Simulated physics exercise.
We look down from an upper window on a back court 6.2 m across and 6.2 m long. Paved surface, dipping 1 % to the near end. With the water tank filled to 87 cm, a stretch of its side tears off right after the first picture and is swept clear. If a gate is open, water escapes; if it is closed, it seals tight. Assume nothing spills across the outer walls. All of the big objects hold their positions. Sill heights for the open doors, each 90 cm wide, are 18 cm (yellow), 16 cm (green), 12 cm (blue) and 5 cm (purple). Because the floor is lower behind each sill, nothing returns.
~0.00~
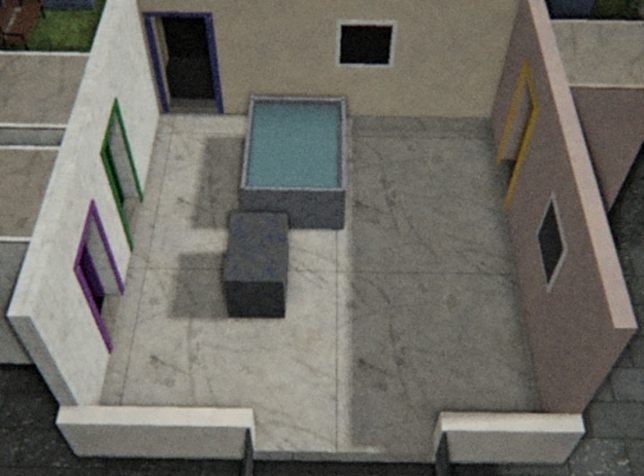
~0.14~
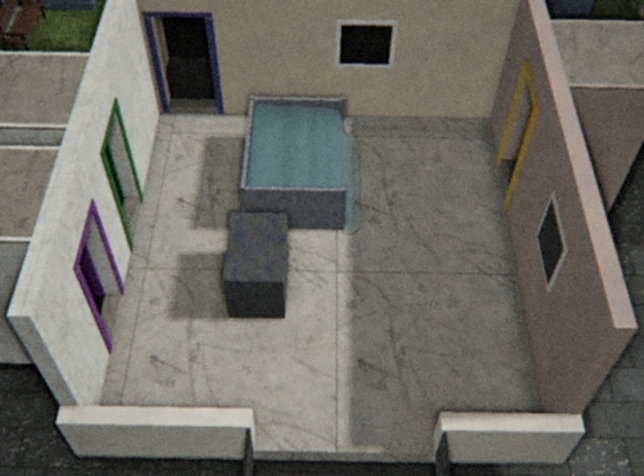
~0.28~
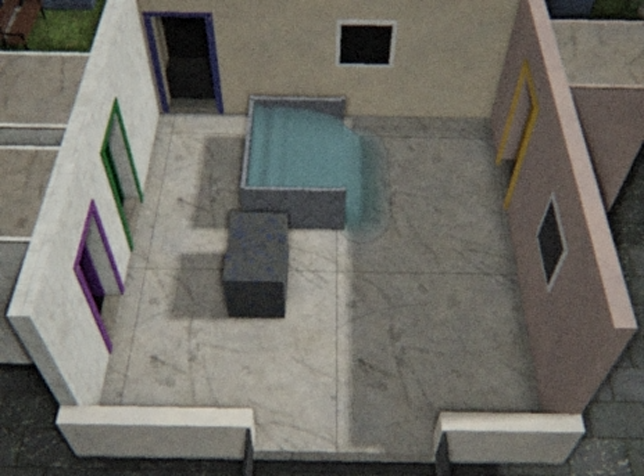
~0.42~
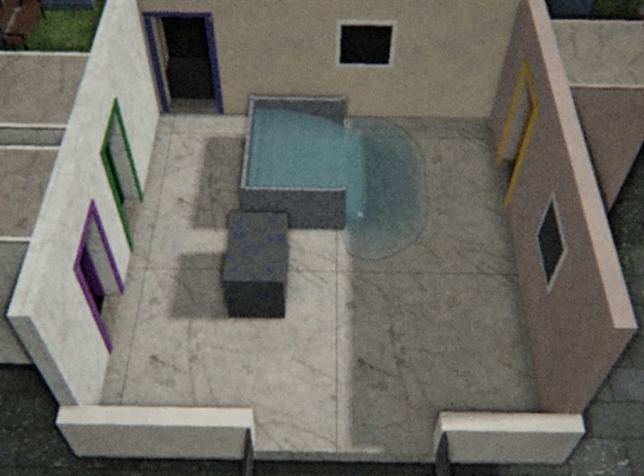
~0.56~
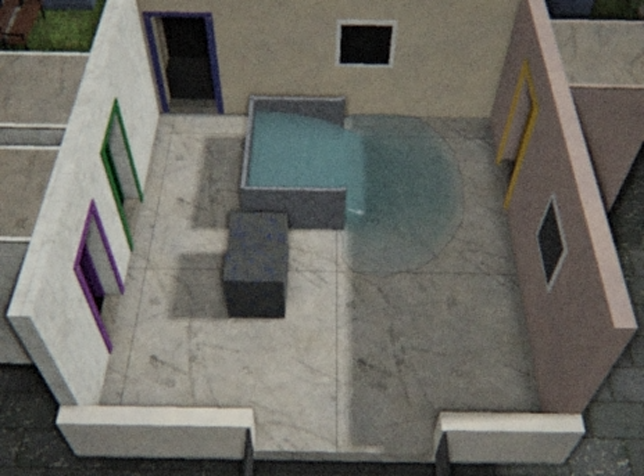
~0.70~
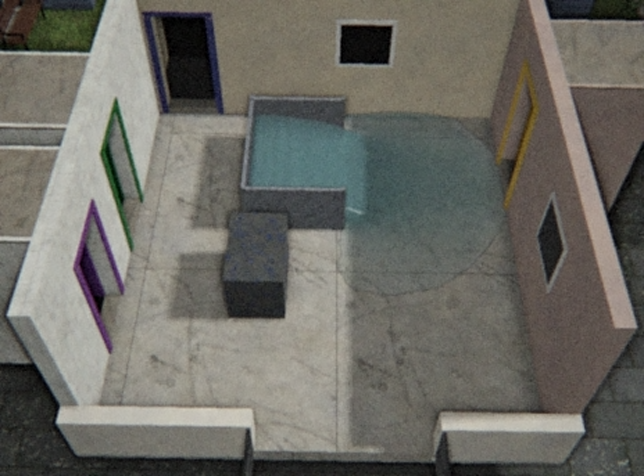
Water pours from the right side of a raised tank and spreads across the paved court.
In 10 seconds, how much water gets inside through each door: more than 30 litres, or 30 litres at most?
Outcome: The yellow door will let too much through; the green door will not let too much through; the blue door will not let too much through; the purple door will not let too much through.
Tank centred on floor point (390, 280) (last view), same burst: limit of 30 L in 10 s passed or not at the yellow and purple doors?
Yellow: Within limit; purple: Too much.
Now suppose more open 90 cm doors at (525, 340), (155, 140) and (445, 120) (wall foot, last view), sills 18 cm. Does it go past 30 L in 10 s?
Per doorway, in order: Insufficient / insufficient / sufficient.
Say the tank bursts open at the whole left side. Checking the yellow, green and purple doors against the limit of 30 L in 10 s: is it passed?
Then yellow would come out on the low side, green on the high side and purple on the high side.
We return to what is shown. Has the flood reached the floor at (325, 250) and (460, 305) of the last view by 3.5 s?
I'd say spared, then drenched.
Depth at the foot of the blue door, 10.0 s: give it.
I'd put it at around 2.0 cm deep.
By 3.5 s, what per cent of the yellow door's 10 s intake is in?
Around 100 percent.
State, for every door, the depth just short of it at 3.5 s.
Door by door, in cm: Yellow reads 18, green reads 0, blue reads 0, purple reads 0.
After 1.4 s water covers 35 % of the floor and is deepest (53 cm) near (481, 122); yellow door 46 cm at the sill, 132 L in, green door not reached, blue door not reached, purple door not reached.
After 2.2 s water covers 40 % of the floor and is deepest (38 cm) near (502, 188); yellow door 37 cm at the sill, 269 L in, green door not reached, blue door not reached, purple door not reached.
After 3.5 s water covers 50 % of the floor and is deepest (28 cm) near (544, 425); yellow door 18 cm at the sill, 331 L in, green door not reached, blue door not reached, purple door not reached.
After 6.0 s water covers 80 % of the floor and is deepest (17 cm) near (533, 438); yellow door 7 cm at the sill, 333 L in, green door not reached, blue door 4 cm at the sill, 0 L in, purple door not reached.
After 10.0 s water covers 90 % of the floor and is deepest (10 cm) near (95, 430); yellow door 3 cm at the sill, 333 L in, green door 7 cm at the sill, 0 L in, blue door 2 cm at the sill, 0 L in, purple door 6 cm at the sill, 2 L in.
